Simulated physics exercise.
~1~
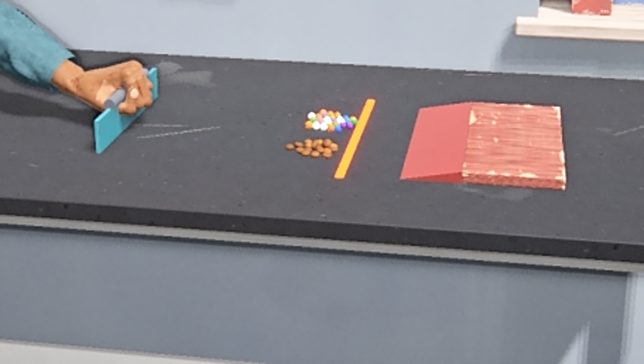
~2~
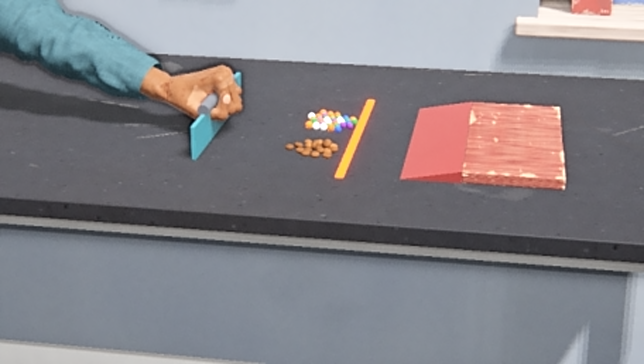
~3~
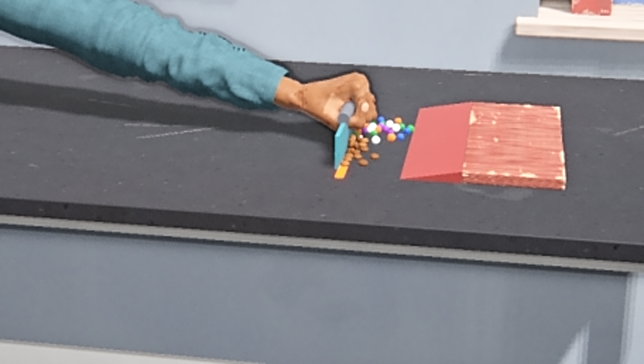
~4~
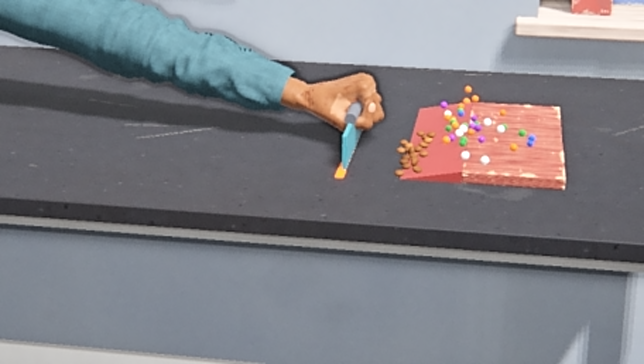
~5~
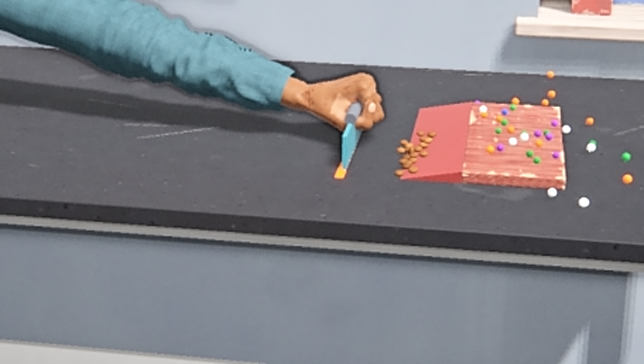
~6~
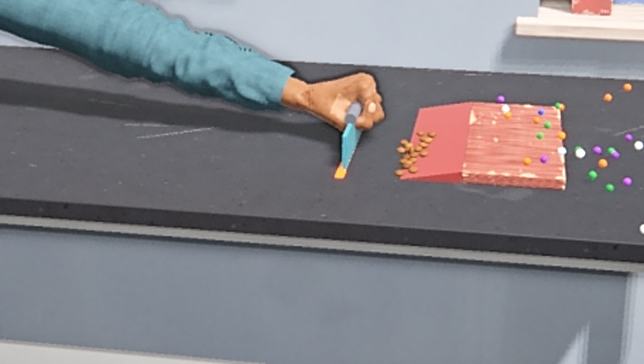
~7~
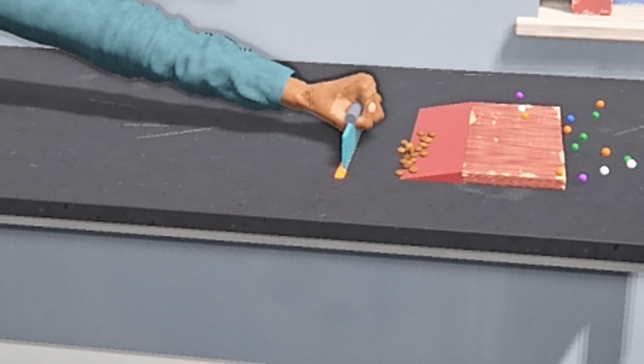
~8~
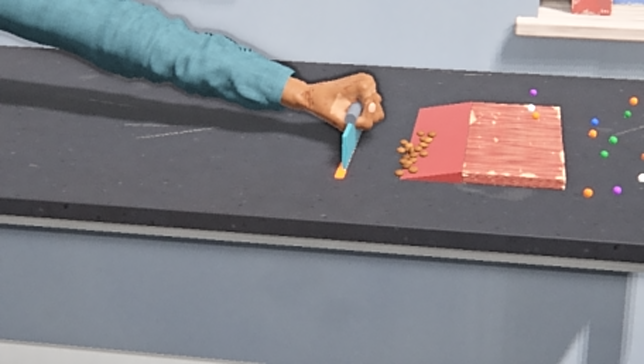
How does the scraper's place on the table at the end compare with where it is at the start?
The scraper starts near the left end of the tabletop, well away from the loose pieces, and ends farther right at the orange strip, just short of the red ramp.
We see a hand slide a teal scraper right across a dark tabletop, pushing colorful balls and brown pieces toward a red ramp before stopping at an orange strip; the balls roll over the top and scatter beyond, while the brown pieces settle around the ramp's lower part.
